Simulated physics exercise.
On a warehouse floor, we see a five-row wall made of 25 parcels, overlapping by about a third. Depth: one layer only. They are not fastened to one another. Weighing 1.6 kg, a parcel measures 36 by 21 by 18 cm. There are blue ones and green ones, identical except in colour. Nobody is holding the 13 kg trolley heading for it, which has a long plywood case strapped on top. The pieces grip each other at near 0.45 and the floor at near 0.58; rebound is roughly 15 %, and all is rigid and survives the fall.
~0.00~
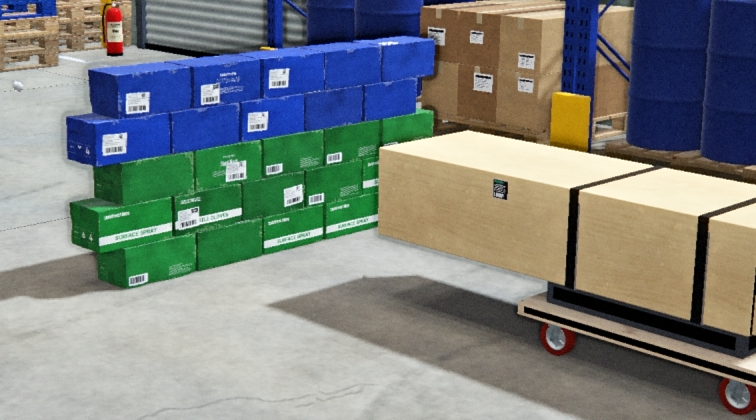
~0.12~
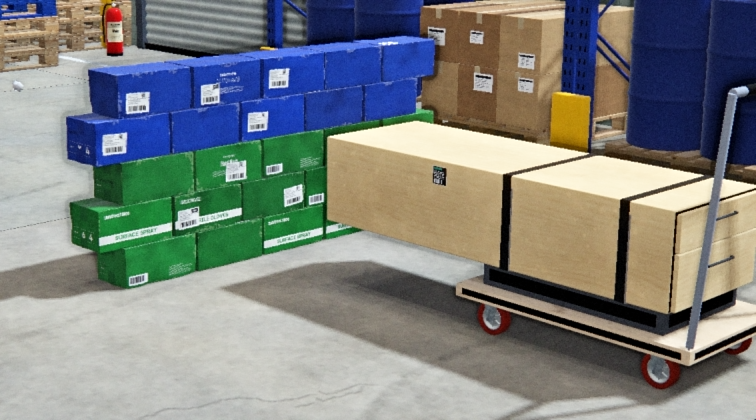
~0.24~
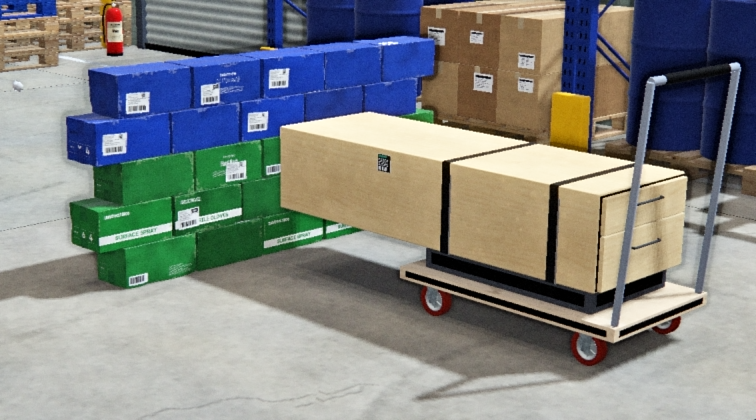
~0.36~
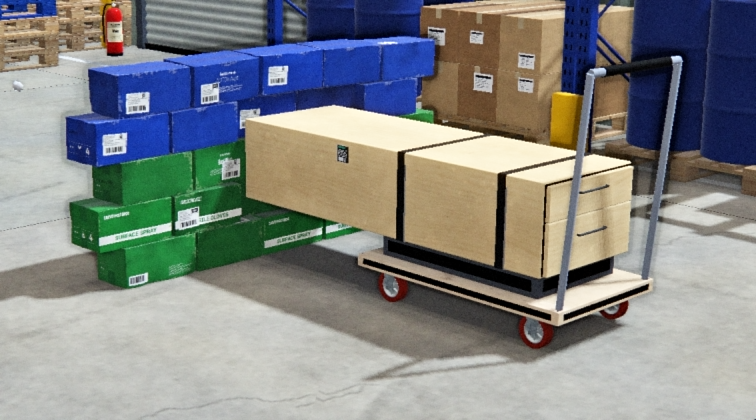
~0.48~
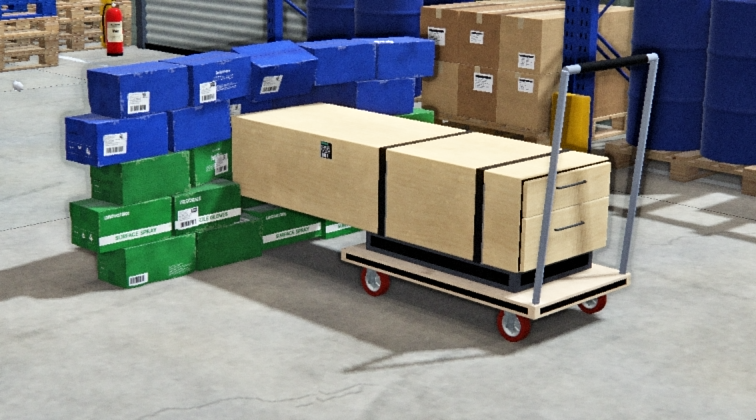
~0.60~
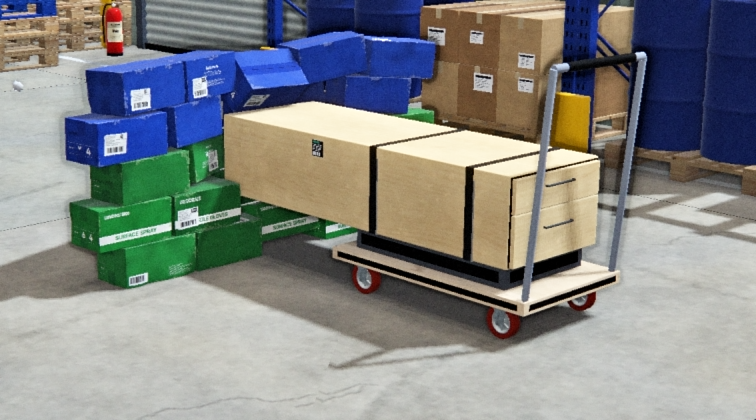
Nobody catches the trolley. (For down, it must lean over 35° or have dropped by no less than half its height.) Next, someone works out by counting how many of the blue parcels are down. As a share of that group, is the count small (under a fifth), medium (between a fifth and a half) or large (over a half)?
It is large.
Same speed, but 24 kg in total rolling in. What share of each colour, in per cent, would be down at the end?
Green 30, blue 60 per cent.
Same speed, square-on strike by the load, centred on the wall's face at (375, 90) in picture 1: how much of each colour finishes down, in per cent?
Per cent down - green: 20, blue: 40.
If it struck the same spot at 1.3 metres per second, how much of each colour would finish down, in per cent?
You'd end up with green at 0 per cent down and blue at 0 per cent.
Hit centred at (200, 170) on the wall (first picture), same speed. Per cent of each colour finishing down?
For green it's 40 per cent, for blue 80 per cent.
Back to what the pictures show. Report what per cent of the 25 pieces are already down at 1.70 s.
By that time it is 60 percent.
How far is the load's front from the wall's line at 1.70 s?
At that moment, around 40 cm past it.
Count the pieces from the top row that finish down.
From the top row, the count is 5.
After 0.76 s, load 24 cm past the wall's line, still rolling; 2 of the 10 blue parcels down (6 of 25 in all colours); top blue parcel 12° from how it stood; top green parcel 41° from how it stood, 14 cm lower.
After 1.02 s, load 31 cm past the wall's line, still rolling; 6 of the 10 blue parcels down (12 of 25 in all colours); top blue parcel 30° from how it stood, 22 cm lower; top green parcel on its side.
After 1.70 s, load 41 cm past the wall's line, stopped; 9 of the 10 blue parcels down (15 of 25 in all colours); top blue parcel on its side; top green parcel on its side.
In the end (3.6 s), load 41 cm past the wall's line, stopped; 9 of the 10 blue parcels down (15 of 25 in all colours); top blue parcel on its side; top green parcel on its side. That is 90 per cent. From the last view, middles, top green parcel near (218, 189).
